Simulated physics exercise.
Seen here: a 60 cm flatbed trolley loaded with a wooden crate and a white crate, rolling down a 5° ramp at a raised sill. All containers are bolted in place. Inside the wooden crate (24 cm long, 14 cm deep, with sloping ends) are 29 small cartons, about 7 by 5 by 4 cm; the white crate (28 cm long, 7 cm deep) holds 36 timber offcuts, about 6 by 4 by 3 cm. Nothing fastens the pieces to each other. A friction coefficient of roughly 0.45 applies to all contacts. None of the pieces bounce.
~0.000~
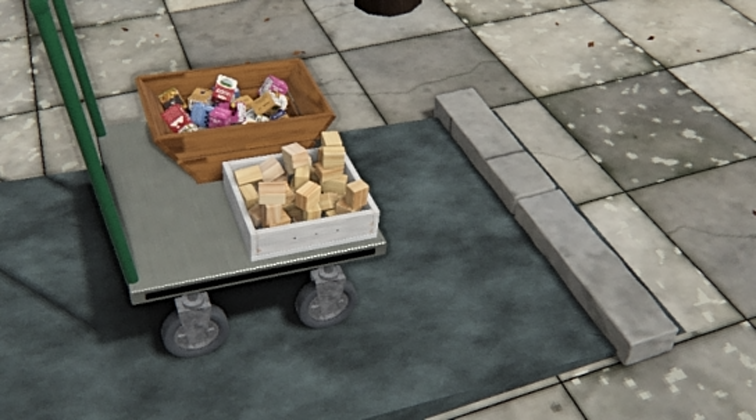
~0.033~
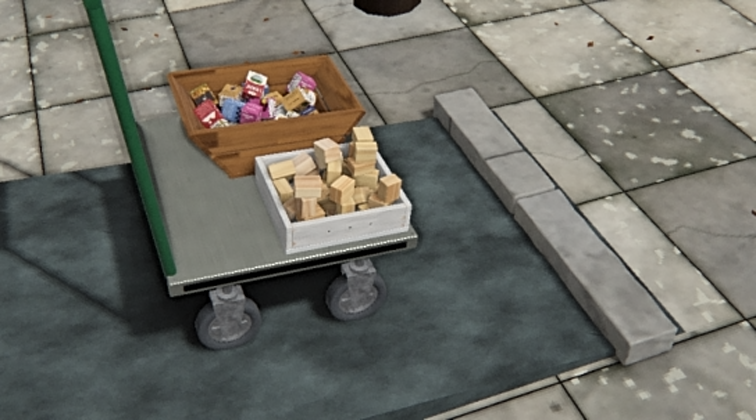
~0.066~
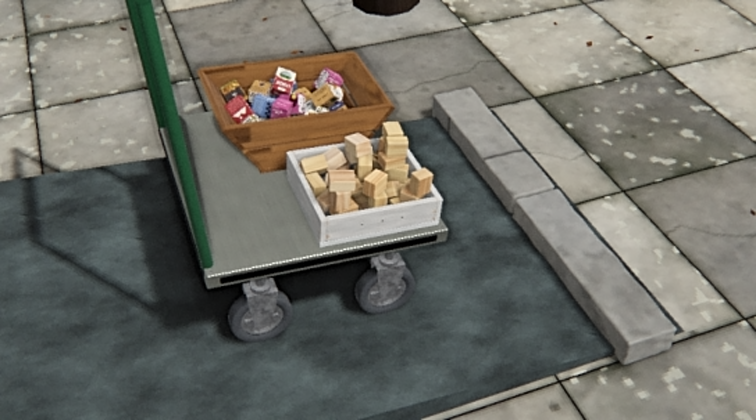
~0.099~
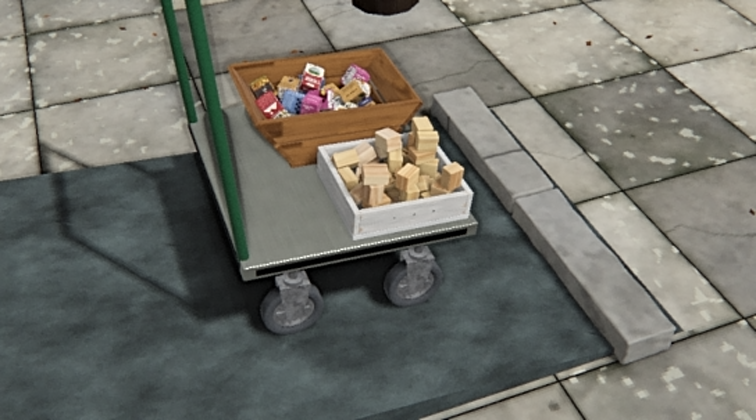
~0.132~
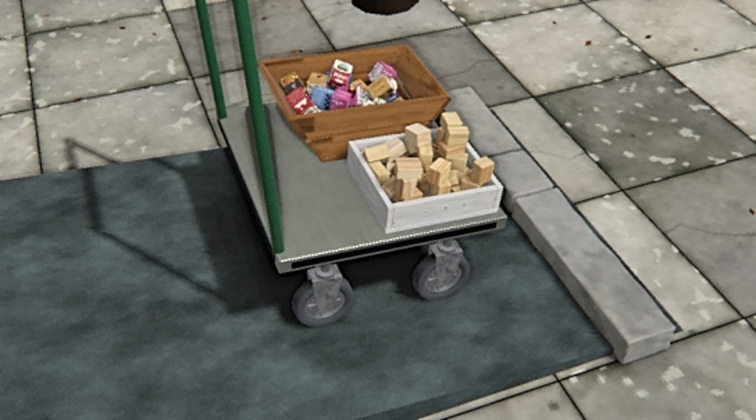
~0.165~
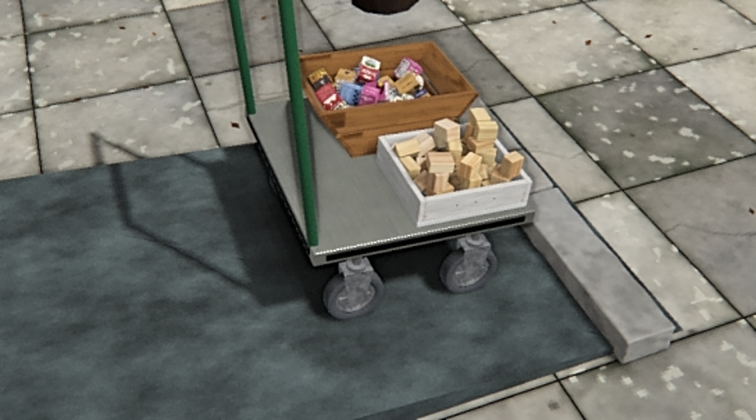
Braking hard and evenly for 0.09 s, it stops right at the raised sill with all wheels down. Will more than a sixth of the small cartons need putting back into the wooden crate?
No.
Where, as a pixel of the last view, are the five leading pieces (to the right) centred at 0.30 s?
Somewhere near pixel (596, 127) of the last view.
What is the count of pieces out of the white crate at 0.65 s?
White crate: Roughly 8 out by then.
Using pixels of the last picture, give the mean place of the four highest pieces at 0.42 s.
I'd put it somewhere around (495, 53).
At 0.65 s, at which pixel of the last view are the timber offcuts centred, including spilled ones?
Somewhere around pixel (544, 156).
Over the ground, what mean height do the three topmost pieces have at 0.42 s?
Mean height: Some 54 cm.
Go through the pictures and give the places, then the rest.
In the first picture (places track the rim corner closest to us here), wooden crate (157, 137); white crate (256, 232); 63 cm to go; all still inside.
In the second picture, wooden crate (192, 132); white crate (292, 225); 55 cm to go.
In the third picture, wooden crate (225, 127); white crate (326, 218); 46 cm to go.
In the fourth picture, wooden crate (258, 122); white crate (360, 212); 38 cm to go.
In the fifth picture, wooden crate (291, 117); white crate (393, 205); 29 cm to go.
In the sixth picture, wooden crate (323, 113); white crate (425, 199); 21 cm to go; all still inside.
After 0.20 s, it begins to slow.
After 0.30 s, the wooden crate has all 29 and the white crate is down by 4 of 36.
After 0.42 s, the wooden crate has all 29 and the white crate is down by 8 of 36.
After 0.65 s, the wooden crate is down by 1 of 29 and the white crate is down by 9 of 36.
Outcome (at 1.16 s), the wooden crate is down by 1 of 29 and the white crate is down by 9 of 36. Asked share, 1 of 29, 3 per cent.
